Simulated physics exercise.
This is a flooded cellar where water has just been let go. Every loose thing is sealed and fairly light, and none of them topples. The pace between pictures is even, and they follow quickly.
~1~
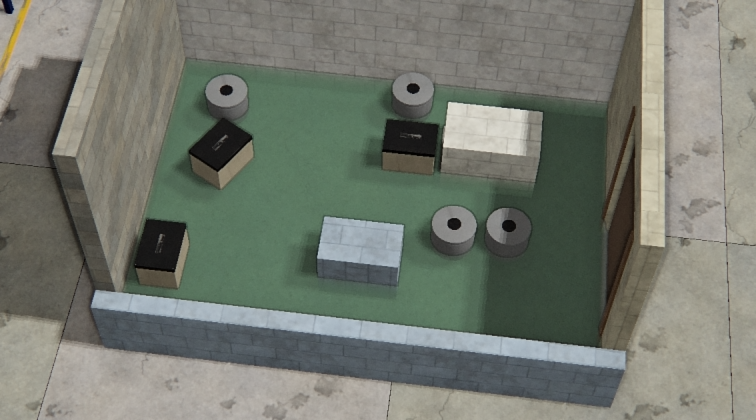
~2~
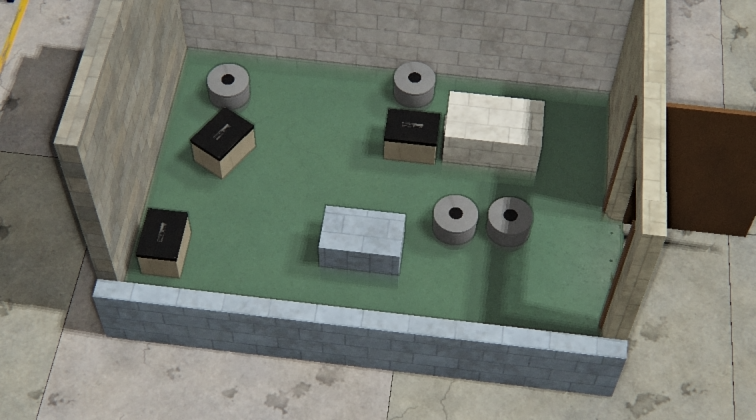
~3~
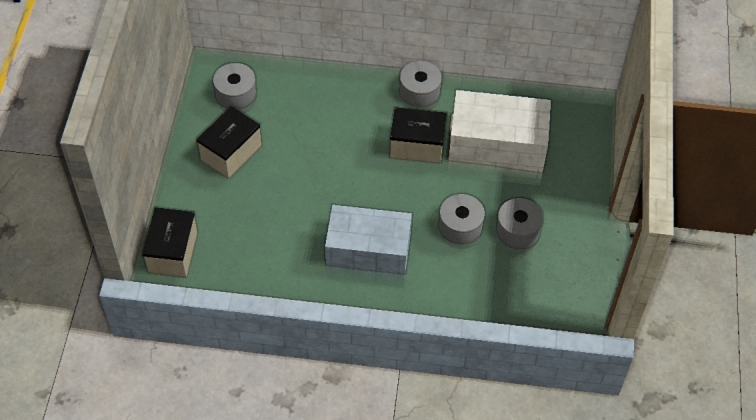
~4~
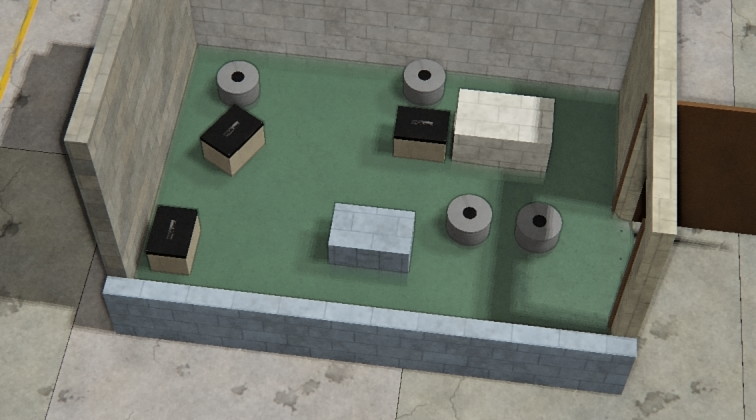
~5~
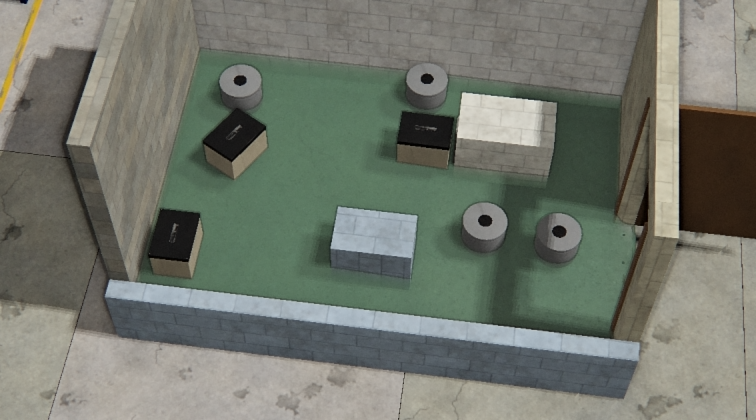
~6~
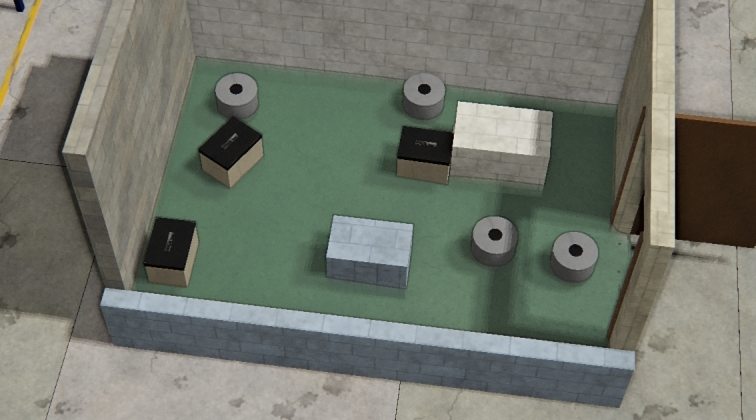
Walled, green-floored room seen from above, a brown door opening at right, then two grey round tubs sliding slightly rightward and nearer.
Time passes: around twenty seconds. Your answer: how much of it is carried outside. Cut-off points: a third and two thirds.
A third to two thirds.
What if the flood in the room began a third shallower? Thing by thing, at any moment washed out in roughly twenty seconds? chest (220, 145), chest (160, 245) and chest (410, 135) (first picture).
Going through them: Never leaves, then never leaves, then leaves the room.
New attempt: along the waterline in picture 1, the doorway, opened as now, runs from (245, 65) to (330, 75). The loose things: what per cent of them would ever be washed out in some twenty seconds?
It comes to about 70 per cent of the things.
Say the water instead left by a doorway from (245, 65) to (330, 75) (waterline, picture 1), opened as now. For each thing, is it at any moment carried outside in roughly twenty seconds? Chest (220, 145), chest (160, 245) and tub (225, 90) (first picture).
Looking at them in turn, number one is flushed away, number two is held back, and number three is flushed away.
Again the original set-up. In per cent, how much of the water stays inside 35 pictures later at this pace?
I'd put it near 40 per cent.
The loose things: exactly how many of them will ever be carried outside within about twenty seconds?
That gives 4.
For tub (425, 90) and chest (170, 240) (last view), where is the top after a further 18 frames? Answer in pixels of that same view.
Approximately (566, 117) for the first and (200, 261) for the second.
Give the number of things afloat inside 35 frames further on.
3.
A moment on, 1 of 7 are out; 6 afloat.
Next, 3 of 7 are out; 4 afloat.
Later, 4 of 7 are out; 3 afloat.
In the end, 4 of 7 are out; 2 afloat.
